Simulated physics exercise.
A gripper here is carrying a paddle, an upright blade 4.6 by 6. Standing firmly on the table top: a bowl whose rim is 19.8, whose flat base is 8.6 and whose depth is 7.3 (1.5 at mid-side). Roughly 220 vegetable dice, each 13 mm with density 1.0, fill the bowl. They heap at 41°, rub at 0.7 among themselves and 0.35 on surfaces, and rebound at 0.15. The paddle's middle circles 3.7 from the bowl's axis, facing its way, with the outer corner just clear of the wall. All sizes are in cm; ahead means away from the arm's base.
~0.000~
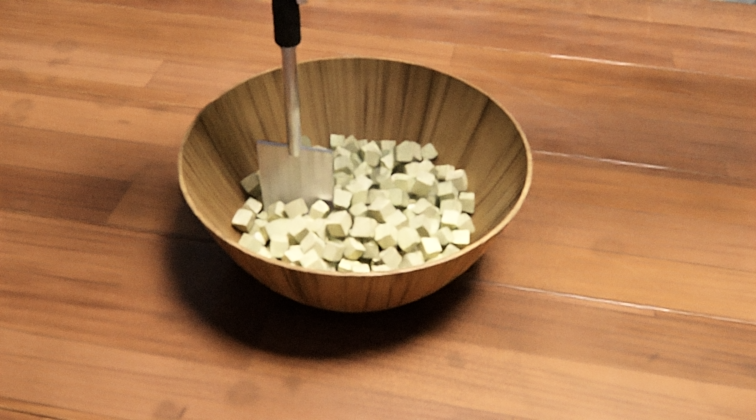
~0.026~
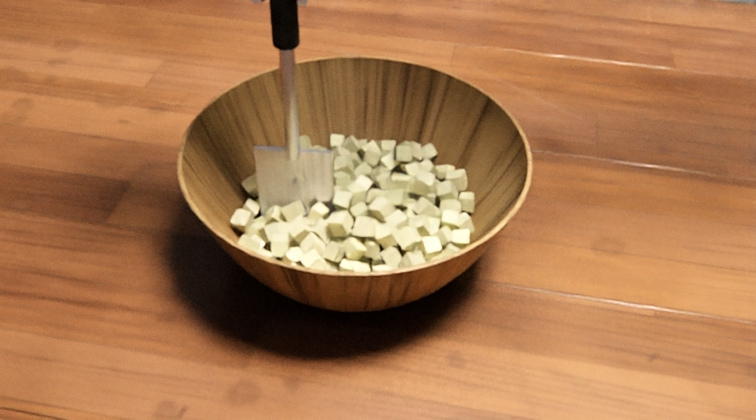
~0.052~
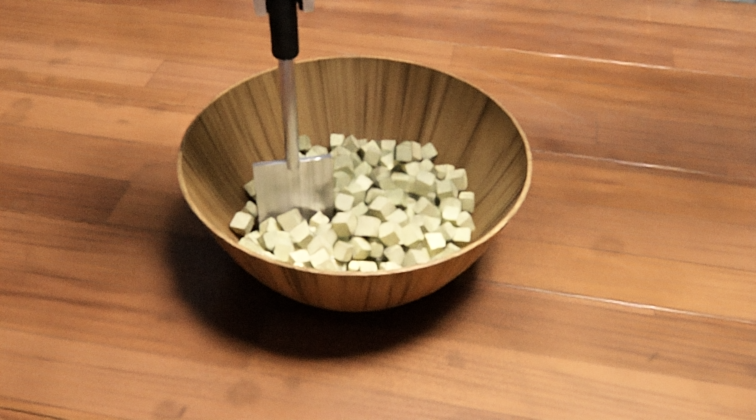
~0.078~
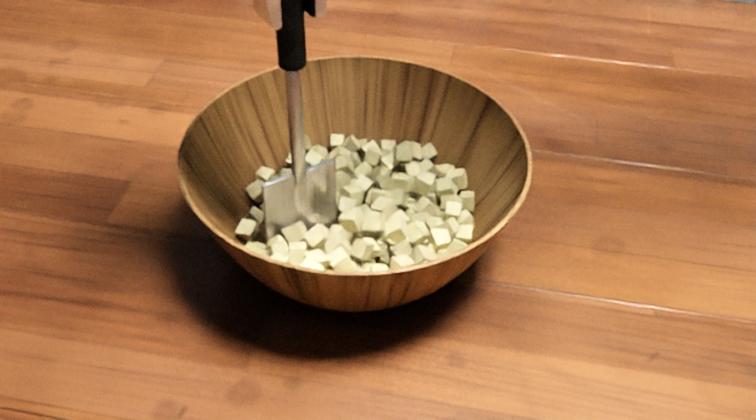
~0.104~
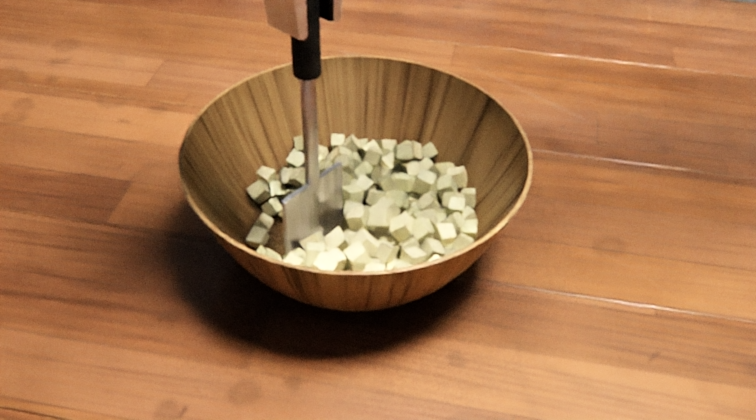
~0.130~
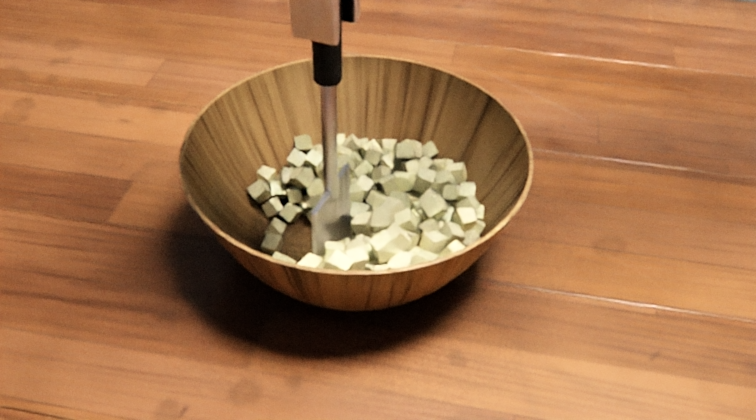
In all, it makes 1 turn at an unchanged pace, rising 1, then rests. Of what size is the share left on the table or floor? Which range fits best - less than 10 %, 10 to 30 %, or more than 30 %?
The range that fits is less than 10 %.
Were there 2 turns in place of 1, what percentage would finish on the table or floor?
10 %.
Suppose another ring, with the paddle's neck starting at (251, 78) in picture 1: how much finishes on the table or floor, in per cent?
Table or floor share: Near 0 %.
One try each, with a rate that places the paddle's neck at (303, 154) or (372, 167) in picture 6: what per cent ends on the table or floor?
Well, about 0 percent the first time and about 15 percent the second.
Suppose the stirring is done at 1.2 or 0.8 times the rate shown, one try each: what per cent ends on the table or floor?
It would be about 5 and 5 percent respectively.
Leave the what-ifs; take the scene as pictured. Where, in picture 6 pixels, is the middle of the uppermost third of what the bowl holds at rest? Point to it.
Near (268, 225).
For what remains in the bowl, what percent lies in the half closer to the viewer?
I'd say around 65 per cent.
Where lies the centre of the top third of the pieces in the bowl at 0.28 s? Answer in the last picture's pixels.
I'd put it at around (466, 150).
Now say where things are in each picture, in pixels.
In the first frame, paddle neck at (293, 126), 0° round; upper third of the load around (371, 211), from x 245 to 465, top at y 145; 221 in the bowl.
In the second frame, paddle neck at (292, 129), 6° round; upper third of the load around (370, 214), from x 240 to 465, top at y 145.
In the third frame, paddle neck at (291, 139), 23° round; upper third of the load around (368, 223), from x 240 to 465, top at y 145.
In the fourth frame, paddle neck at (298, 151), 42° round; upper third of the load around (374, 232), from x 245 to 465, top at y 145.
In the fifth frame, paddle neck at (311, 160), 60° round; upper third of the load around (375, 242), from x 255 to 470, top at y 145.
In the sixth frame, paddle neck at (330, 166), 79° round; upper third of the load around (394, 243), from x 260 to 475, top at y 140; 221 in the bowl.
By 0.28 s, 186° round, highest piece 8 above the table; 221 in the bowl.
By 0.43 s, 292° round, highest piece 8 above the table; 216 in the bowl, 5 in flight or on the tool.
By 0.70 s, 0° round, highest piece 7 above the table; 214 in the bowl, 7 on the table or floor.
By 1.40 s, 0° round, highest piece 7 above the table; 214 in the bowl, 7 on the table or floor.
Final count, 214 in the bowl, 7 on the table or floor. That is 3 % on the table or floor.
